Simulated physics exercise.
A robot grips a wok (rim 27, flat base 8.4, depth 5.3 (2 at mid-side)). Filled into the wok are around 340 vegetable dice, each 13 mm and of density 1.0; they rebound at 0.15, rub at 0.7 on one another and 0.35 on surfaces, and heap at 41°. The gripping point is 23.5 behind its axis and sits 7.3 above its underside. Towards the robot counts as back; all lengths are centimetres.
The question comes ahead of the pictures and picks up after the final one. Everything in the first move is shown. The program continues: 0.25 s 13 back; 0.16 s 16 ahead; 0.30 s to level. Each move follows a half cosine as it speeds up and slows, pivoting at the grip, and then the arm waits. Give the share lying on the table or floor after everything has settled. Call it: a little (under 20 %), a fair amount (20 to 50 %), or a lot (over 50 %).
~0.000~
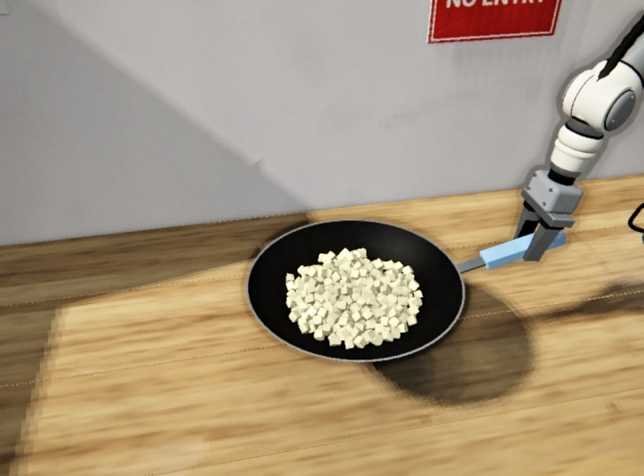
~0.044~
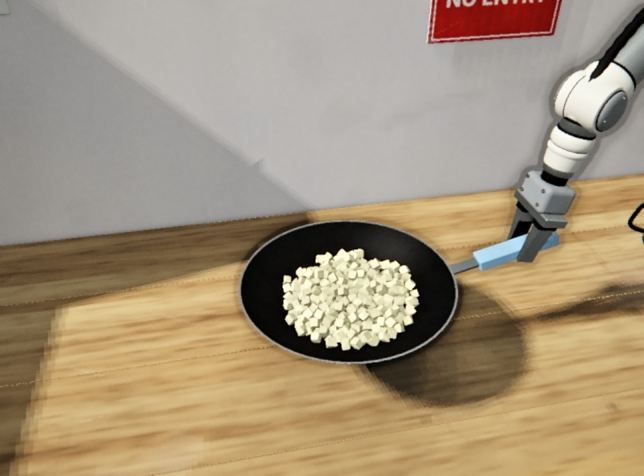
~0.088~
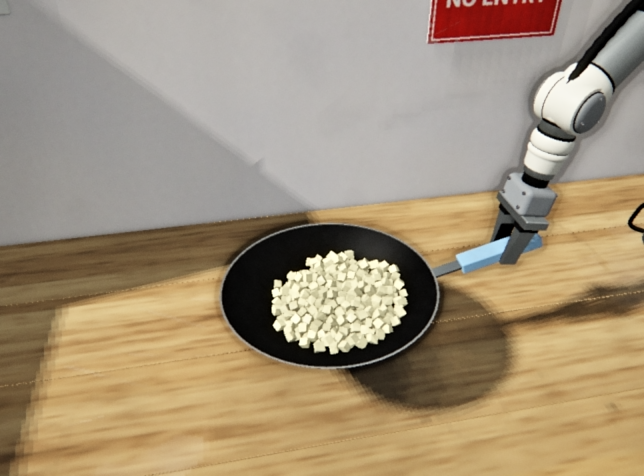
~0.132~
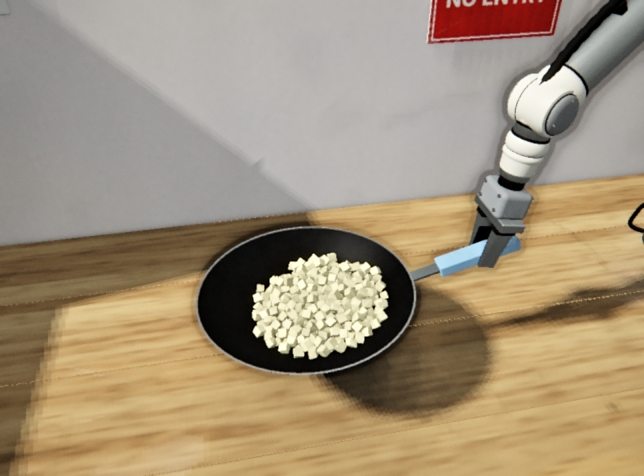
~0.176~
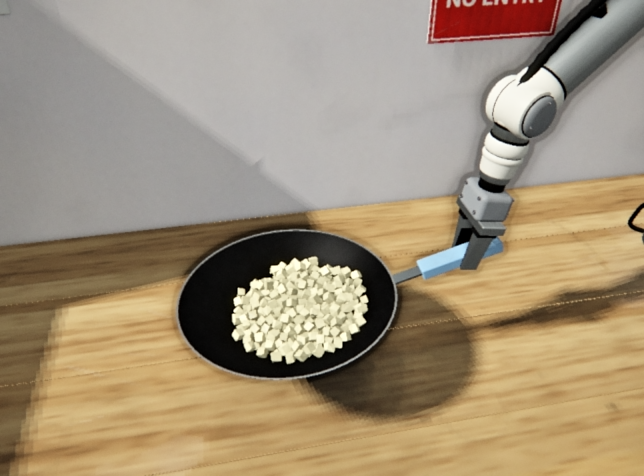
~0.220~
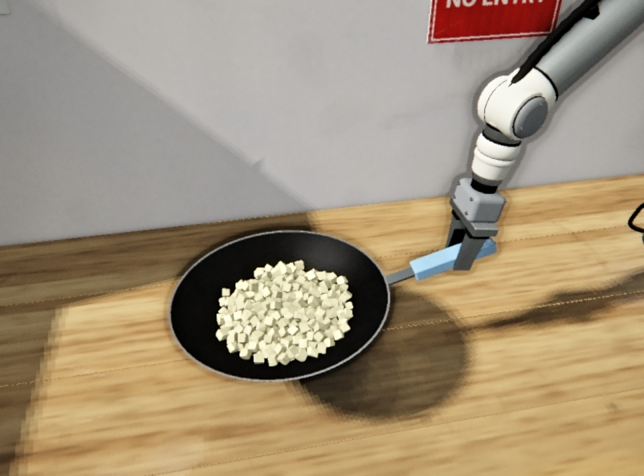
A little.
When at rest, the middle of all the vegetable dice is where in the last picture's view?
Close to the pixel (261, 310).
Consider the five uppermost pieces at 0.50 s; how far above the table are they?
Height: Approx. 14 cm.
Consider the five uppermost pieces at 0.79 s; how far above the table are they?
They are some 15 centimetres up.
After 0.50 s, tilted 2° forward, highest piece 15 above the table; 341 in the wok, 2 in flight or on a rim.
After 0.79 s, level, highest piece 15 above the table; 331 in the wok, 3 on the table or floor, 9 in flight or on a rim.
After 1.13 s, level, highest piece 14 above the table; 331 in the wok, 12 on the table or floor.
After 2.18 s, level, highest piece 14 above the table; 331 in the wok, 12 on the table or floor.
In the end, 331 in the wok, 12 on the table or floor. That is 3 % on the table or floor.
